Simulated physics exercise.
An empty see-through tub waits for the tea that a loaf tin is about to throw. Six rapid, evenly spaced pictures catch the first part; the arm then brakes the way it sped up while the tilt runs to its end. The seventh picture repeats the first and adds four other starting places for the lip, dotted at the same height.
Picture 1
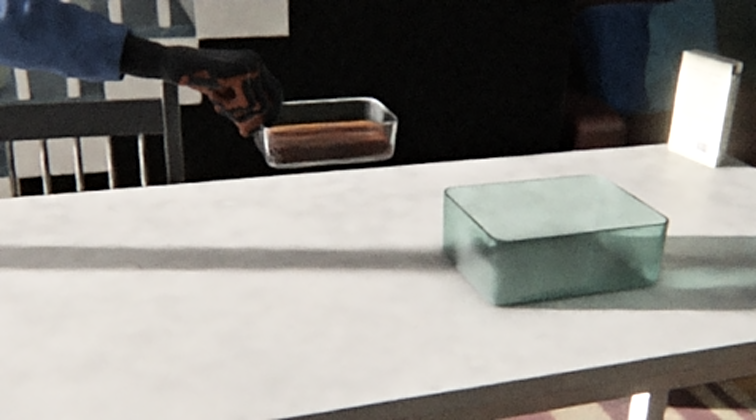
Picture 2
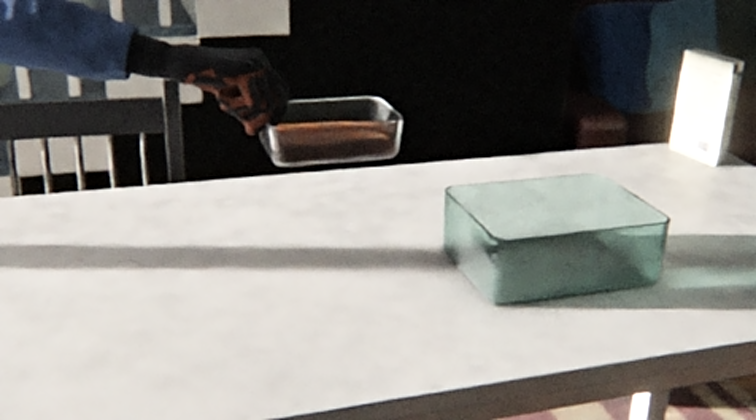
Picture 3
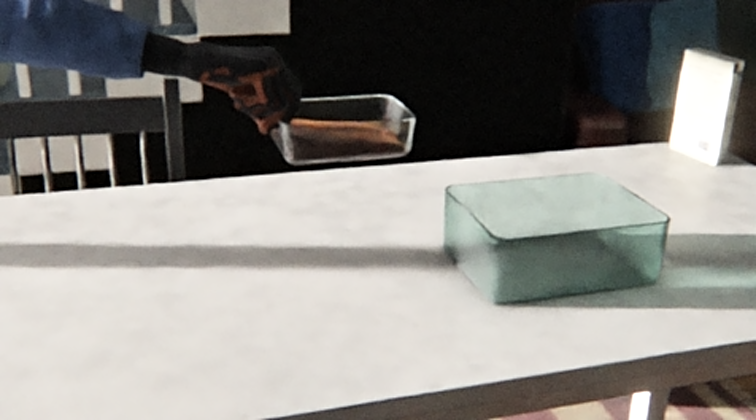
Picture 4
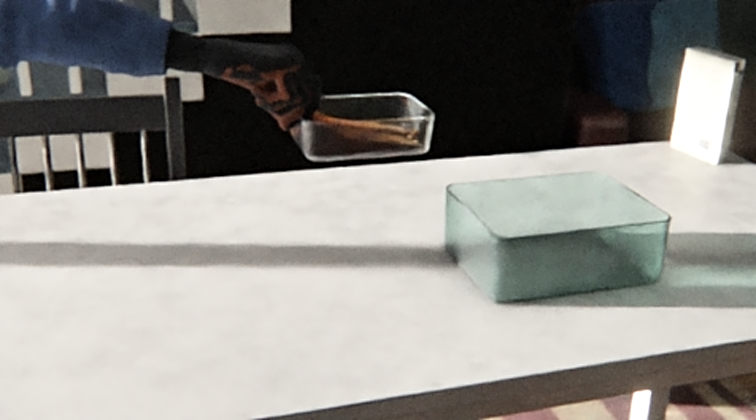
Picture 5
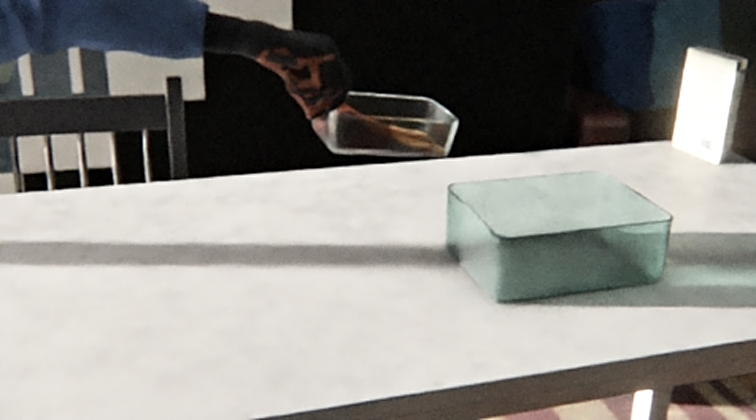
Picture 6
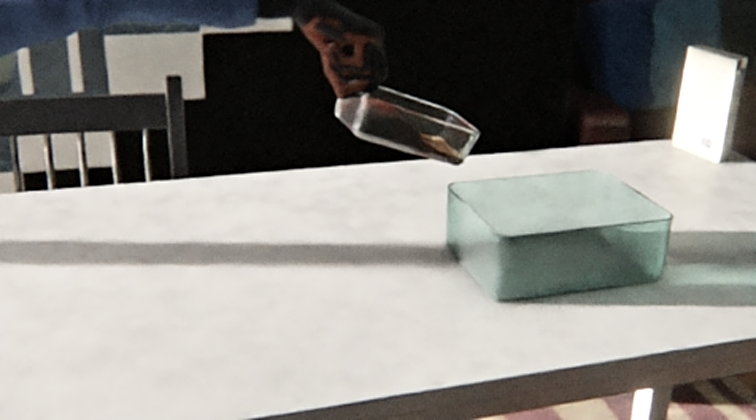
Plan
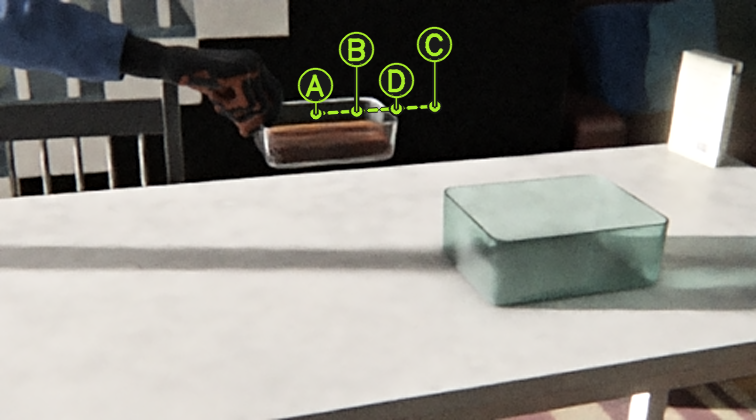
In this clip, a dark hand in a blue sleeve holds a clear rectangular container of brown liquid above a pale table, moves it right toward an empty see-through green tub, and tilts its right end downward.
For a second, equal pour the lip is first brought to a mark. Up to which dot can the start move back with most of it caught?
Use dot A.
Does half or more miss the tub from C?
No, not at all.
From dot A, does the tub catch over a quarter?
Yes, it does.
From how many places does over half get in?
All of them.
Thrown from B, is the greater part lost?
No, not at all.
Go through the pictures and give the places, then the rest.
Upright, lip at (385, 109); tub from (486, 305) to (654, 282); nothing has left yet, in the first picture.
Upright, lip at (390, 107); nothing has left yet, in the second picture.
Upright, lip at (402, 106); nothing has left yet, in the third picture.
Upright, lip at (421, 104); nothing has left yet, in the fourth picture.
Tipped about 7°, lip at (445, 109); nothing has left yet, in the fifth picture.
Tipped about 21°, lip at (466, 121); nothing has left yet, in the sixth picture.
In lime, A at (315, 113); B at (356, 111); C at (434, 106); D at (396, 108).
If A is chosen, about 68 % lands in the tub, 27 % falls short and 5 % goes beside or beyond.
If B is chosen, about 75 % lands in the tub, 18 % falls short and 7 % goes beside or beyond.
If C is chosen, about 88 % lands in the tub, 1 % falls short and 11 % goes beside or beyond.
If D is chosen, about 93 % lands in the tub, 2 % falls short and 5 % goes beside or beyond.
